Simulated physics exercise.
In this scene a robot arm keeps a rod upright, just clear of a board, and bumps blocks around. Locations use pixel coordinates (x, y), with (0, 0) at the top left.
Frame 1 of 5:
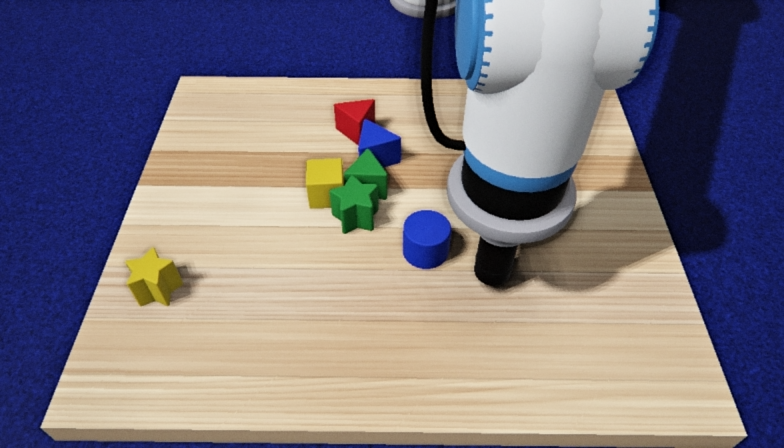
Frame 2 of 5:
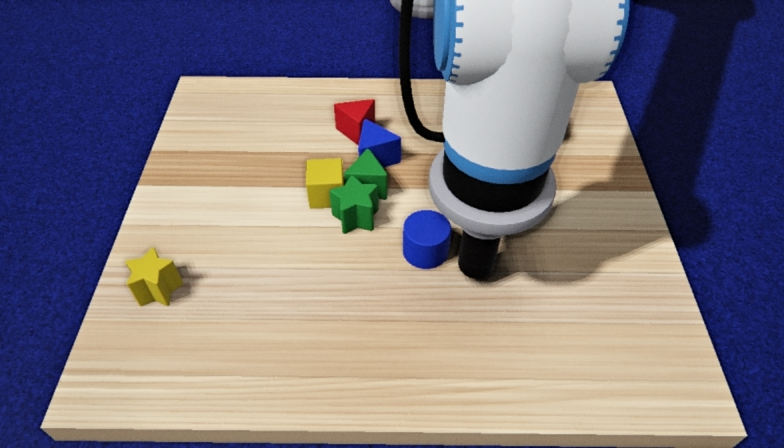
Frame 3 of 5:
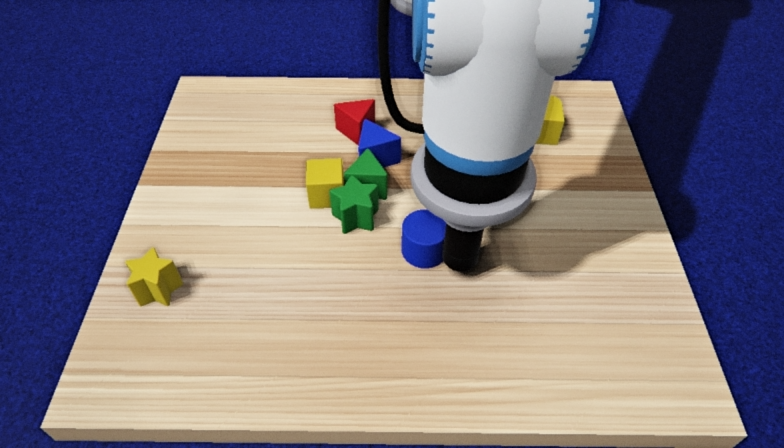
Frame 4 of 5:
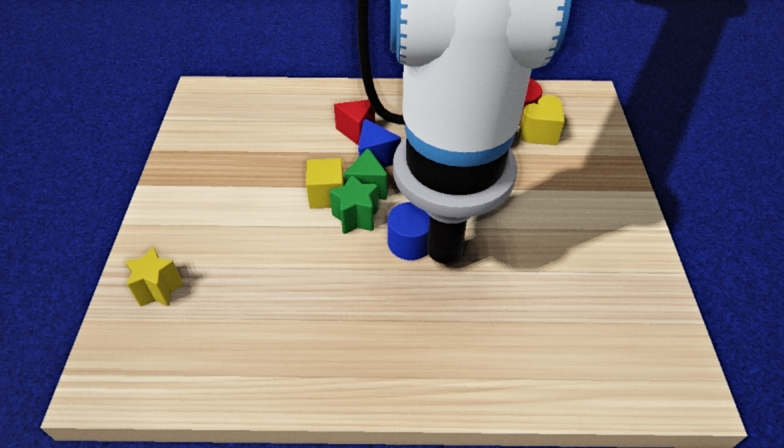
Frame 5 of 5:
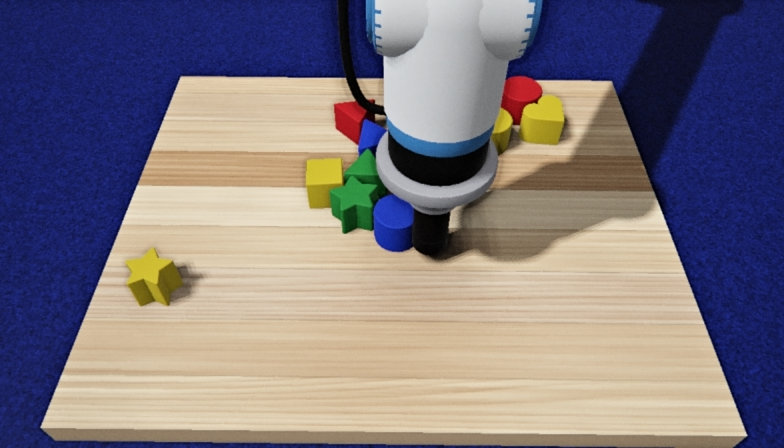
On a wooden board, a robot arm's black rod moves left and nudges a blue round block toward a green star.
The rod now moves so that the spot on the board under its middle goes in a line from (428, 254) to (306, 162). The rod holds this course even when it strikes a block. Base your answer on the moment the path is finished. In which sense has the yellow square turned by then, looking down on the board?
Twists clockwise.
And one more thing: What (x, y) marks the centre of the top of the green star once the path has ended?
The middle of its top is at (266, 191).
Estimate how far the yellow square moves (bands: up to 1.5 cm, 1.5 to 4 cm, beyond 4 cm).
Band: Over 4 cm.
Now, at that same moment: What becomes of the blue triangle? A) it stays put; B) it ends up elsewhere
Correct choice: B.
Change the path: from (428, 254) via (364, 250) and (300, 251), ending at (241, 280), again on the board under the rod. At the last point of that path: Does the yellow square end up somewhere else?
Final answer: Yes.
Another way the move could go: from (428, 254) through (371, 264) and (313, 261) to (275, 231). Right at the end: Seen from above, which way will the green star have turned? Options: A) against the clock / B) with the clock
(B)
What follows on the original path. One third of the way, rod at (384, 208); yellow square at (294, 157), turned 60° clockwise; green star at (306, 186); green triangle at (365, 163), turned 15° clockwise; blue round block at (347, 186).
Two thirds of the way, rod at (341, 177); yellow square at (268, 149), turned 100° clockwise; green star at (271, 188), turned 55° anticlockwise; green triangle at (352, 144), turned 35° clockwise; blue triangle at (376, 122), turned 30° clockwise; blue round block at (302, 168).
At the end, rod at (304, 150); yellow square at (249, 145), turned 145° clockwise; green star at (266, 191), turned 75° anticlockwise; green triangle at (349, 140), turned 50° clockwise; blue triangle at (377, 121), turned 30° clockwise; blue round block at (281, 161).
